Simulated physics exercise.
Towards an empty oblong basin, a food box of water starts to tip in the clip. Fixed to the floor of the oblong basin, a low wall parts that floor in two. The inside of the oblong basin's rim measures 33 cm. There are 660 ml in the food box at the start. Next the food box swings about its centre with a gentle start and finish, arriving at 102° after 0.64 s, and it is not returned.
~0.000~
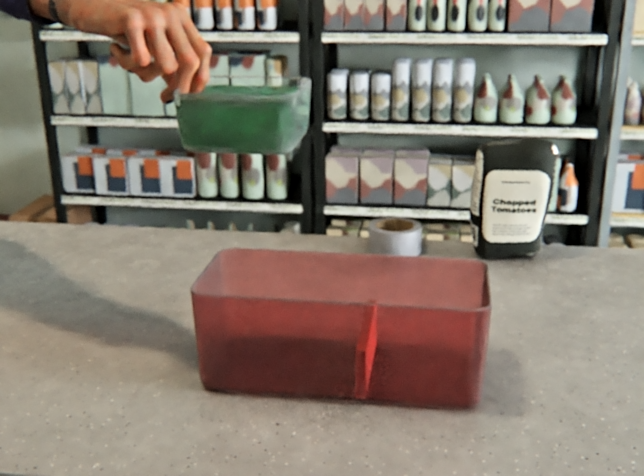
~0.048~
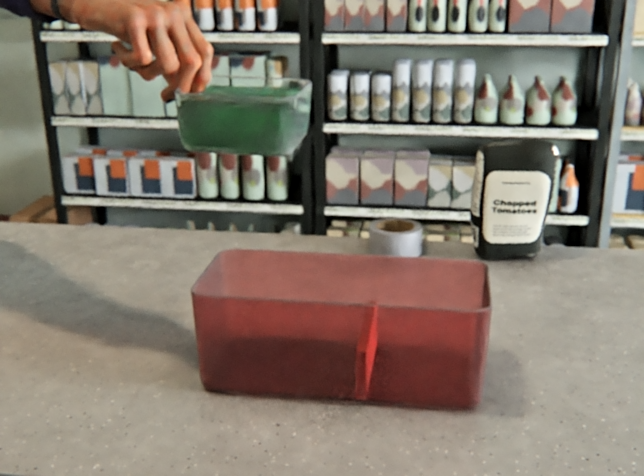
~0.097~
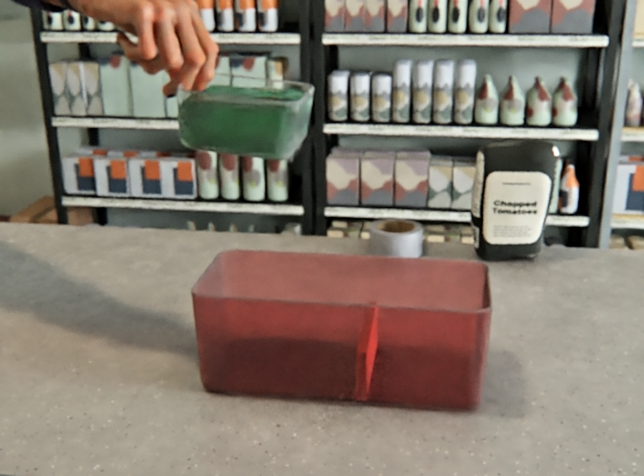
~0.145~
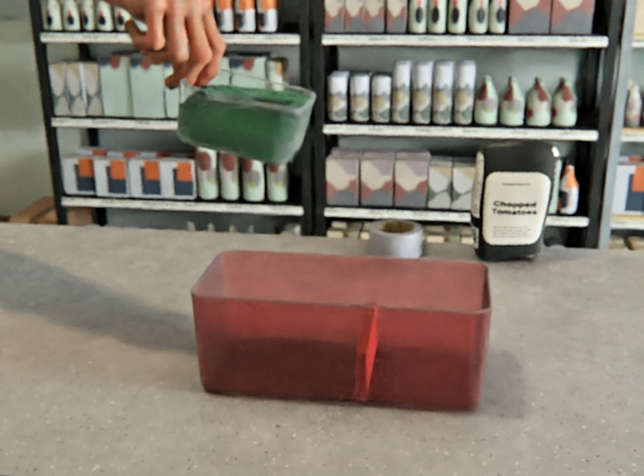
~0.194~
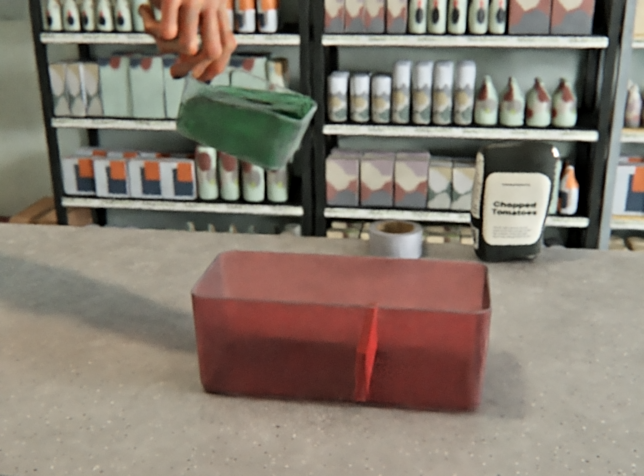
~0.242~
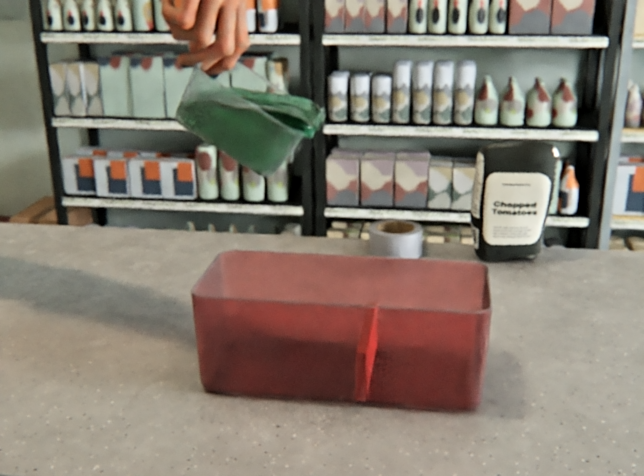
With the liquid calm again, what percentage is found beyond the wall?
Beyond the wall there is roughly 50 percent.
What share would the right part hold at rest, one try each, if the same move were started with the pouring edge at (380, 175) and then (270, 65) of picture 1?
85 per cent first, 10 per cent second.
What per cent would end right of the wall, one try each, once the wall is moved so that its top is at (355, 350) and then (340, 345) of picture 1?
Try 1: 60 %; try 2: 65 %.
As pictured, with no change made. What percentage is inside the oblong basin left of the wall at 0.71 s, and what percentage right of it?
Near 32 on the left, 52 on the right.
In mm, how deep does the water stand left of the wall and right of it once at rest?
12 mm left, 20 mm right.
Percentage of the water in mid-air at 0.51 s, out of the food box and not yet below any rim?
My guess is roughly 58 %.
By 0.51 s the tilt is 92° and 16 per cent is still to pour, 3 is left of the wall and 22 right of it.
By 0.71 s the tilt is 102° and 3 per cent is still to pour, 33 is left of the wall and 52 right of it.
By 0.92 s the tilt is 102° and 0 per cent is still to pour, 41 is left of the wall and 49 right of it.
By 1.14 s the tilt is 102° and 0 per cent is still to pour, 43 is left of the wall and 49 right of it.
At rest 43 per cent lies left of the wall, 50 right of it and 8 outside.
